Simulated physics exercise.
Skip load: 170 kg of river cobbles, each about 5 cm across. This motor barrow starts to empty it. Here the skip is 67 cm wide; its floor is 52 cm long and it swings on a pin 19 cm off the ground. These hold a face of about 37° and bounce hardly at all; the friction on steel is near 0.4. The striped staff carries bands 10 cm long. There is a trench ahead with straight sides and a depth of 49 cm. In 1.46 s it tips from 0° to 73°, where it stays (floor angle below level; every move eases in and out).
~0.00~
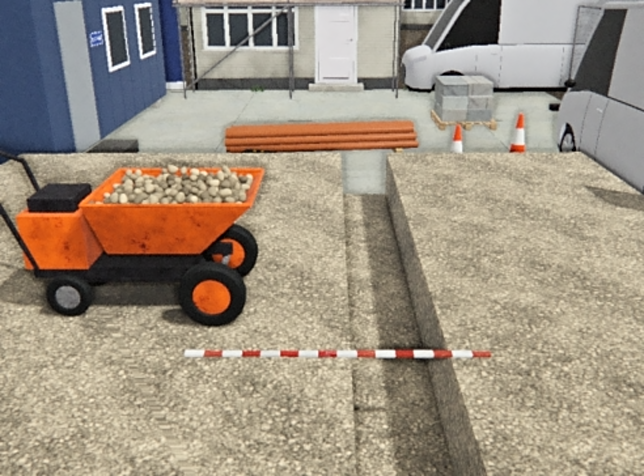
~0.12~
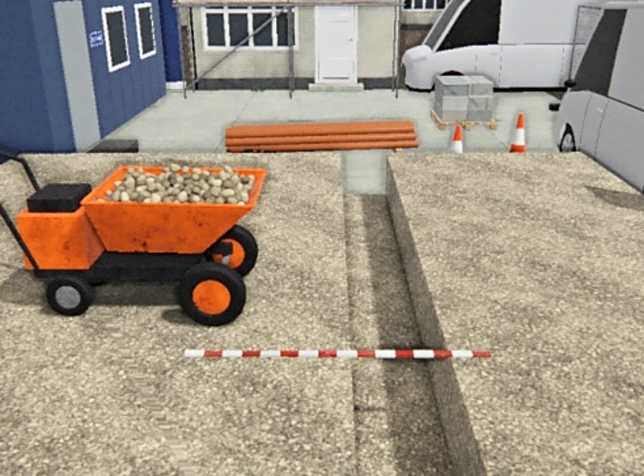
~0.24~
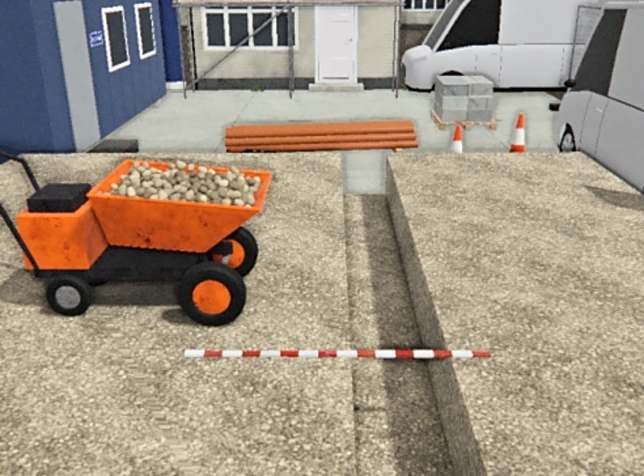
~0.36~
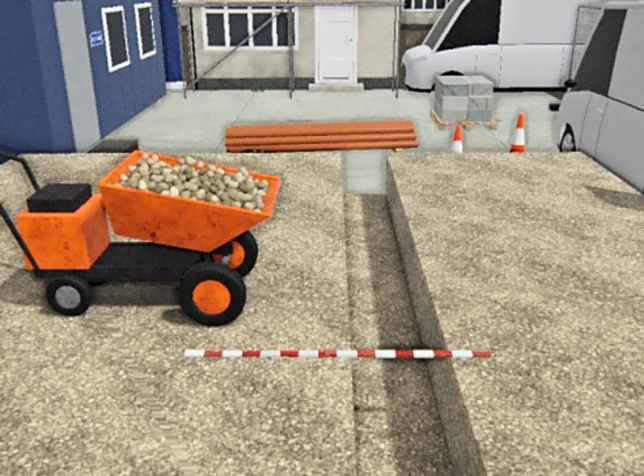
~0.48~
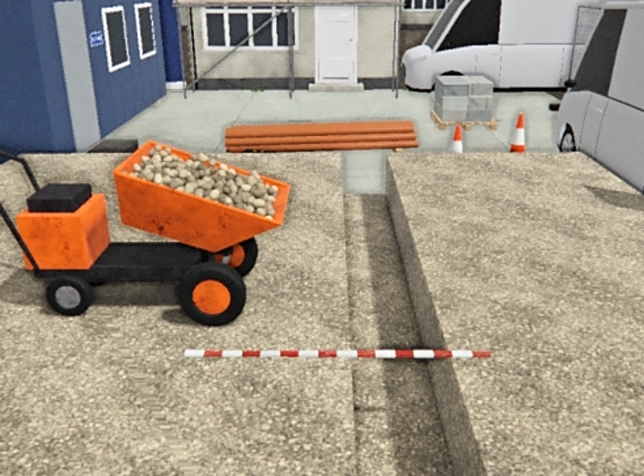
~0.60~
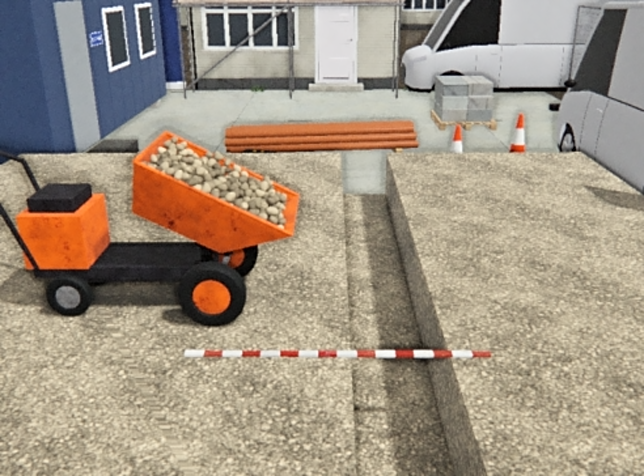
On a building site, an orange motor barrow full of stones stood left of a straight trench, and its skip slowly tilted forward to the right, the back end rising while the wheels stayed put.
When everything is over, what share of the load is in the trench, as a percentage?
Close to 77 in a hundred.
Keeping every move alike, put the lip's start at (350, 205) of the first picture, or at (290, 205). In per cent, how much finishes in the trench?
Some 55 and some 100 per cent, in that order.
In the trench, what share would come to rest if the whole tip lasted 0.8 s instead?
Close to 80 per cent then.
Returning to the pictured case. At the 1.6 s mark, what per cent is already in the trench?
About 50 per cent by then.
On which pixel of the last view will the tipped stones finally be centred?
At about pixel (389, 360) in the last view.
After 1.1 s the floor is at 62°; 97 % in the skip, 3 % short of the trench; the foremost stones are at (339, 282).
After 1.6 s the floor is at 73°; 37 % in the skip, 14 % short of the trench, 49 % in the trench; the foremost stones are at (426, 367).
After 1.9 s the floor is at 73°; 13 % in the skip, 16 % short of the trench, 70 % in the trench; the foremost stones are at (429, 369).
After 3.9 s the floor is at 73°; 7 % in the skip, 16 % short of the trench, 77 % in the trench; the foremost stones are at (426, 361).
